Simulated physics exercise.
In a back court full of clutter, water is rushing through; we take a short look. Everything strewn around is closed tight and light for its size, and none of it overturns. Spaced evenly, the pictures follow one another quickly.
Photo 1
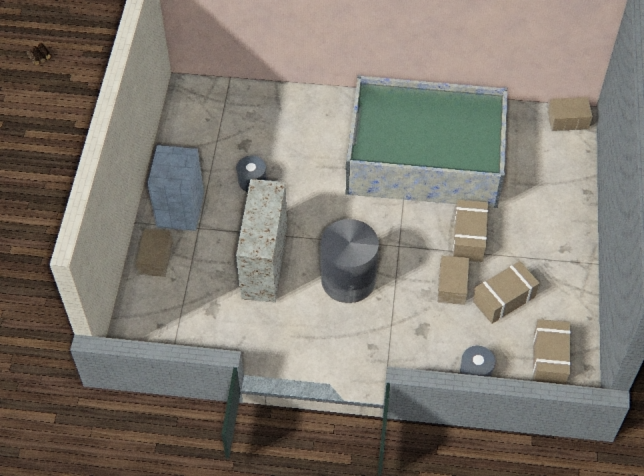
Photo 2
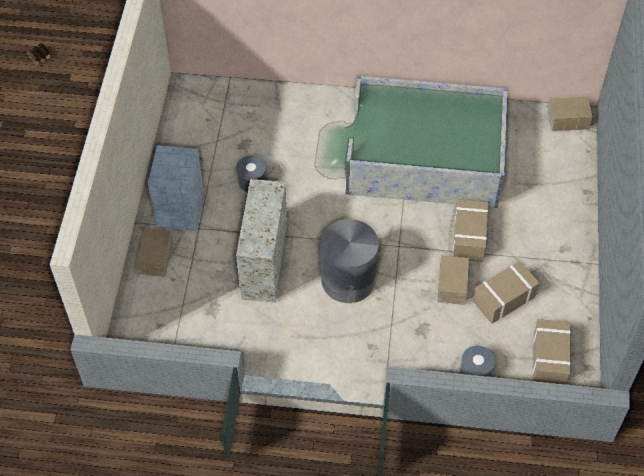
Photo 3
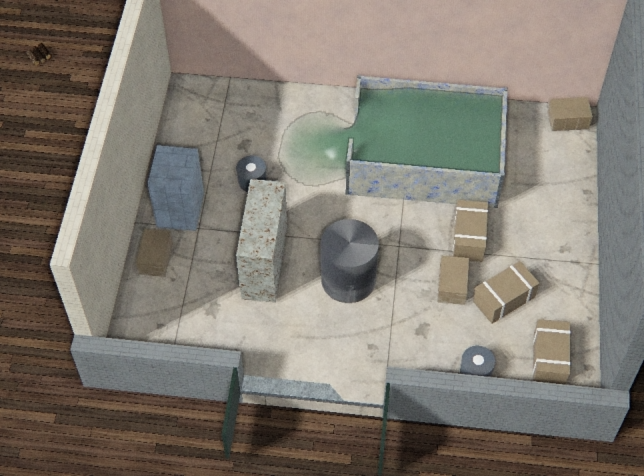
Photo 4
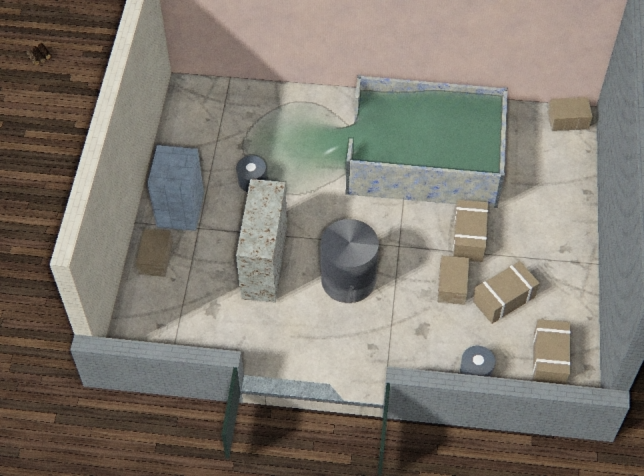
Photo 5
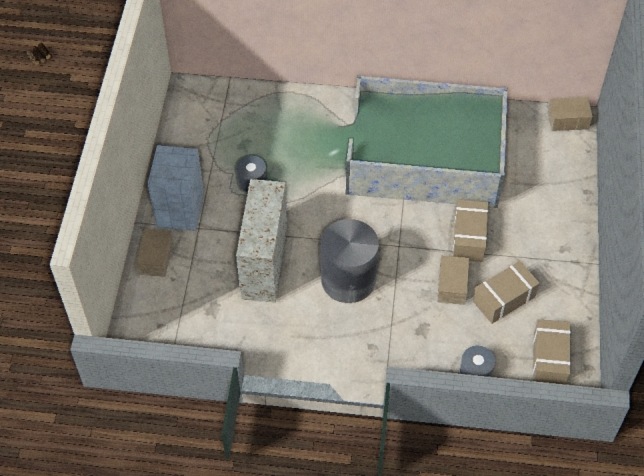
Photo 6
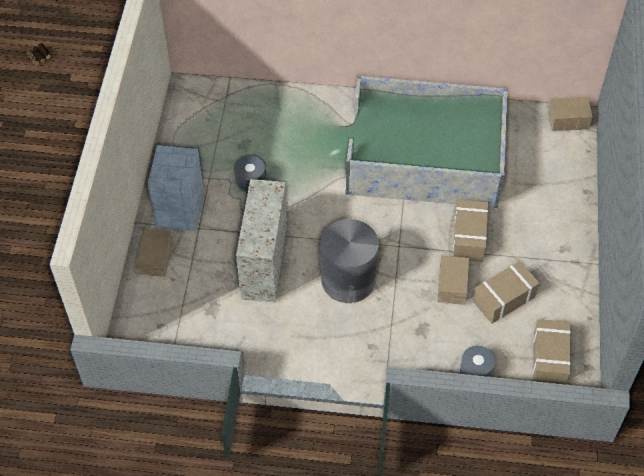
The clip shows a walled court with boxes, blocks and a dark cylinder as green water pours through a gap in the left side of a raised tank and spreads leftward across the floor, while the objects stay essentially still.
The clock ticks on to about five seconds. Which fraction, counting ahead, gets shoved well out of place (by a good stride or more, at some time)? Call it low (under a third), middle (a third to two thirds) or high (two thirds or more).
Low.
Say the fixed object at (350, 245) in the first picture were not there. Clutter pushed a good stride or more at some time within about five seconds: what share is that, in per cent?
Result: Approx. 10 %.
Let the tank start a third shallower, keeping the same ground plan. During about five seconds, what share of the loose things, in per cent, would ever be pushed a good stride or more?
Around 10 in a hundred.
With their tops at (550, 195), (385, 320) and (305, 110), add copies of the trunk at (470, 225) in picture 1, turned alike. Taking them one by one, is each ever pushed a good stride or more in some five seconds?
Listed in order: Hardly budges, hardly budges, then displaced.
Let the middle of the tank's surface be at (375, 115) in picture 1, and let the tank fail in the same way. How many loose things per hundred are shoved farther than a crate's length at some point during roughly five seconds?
Close to 10 in a hundred.
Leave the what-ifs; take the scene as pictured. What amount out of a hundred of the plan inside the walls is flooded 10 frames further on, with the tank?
Estimate: About 40 %.
A moment on, 0 of 8 are well off their spots; 0 afloat.
Next, 1 of 8 are well off their spots; 0 afloat.
Later, 1 of 8 are well off their spots; 0 afloat.
In the end, 1 of 8 are well off their spots, and 1 have been at some point; 2 afloat.
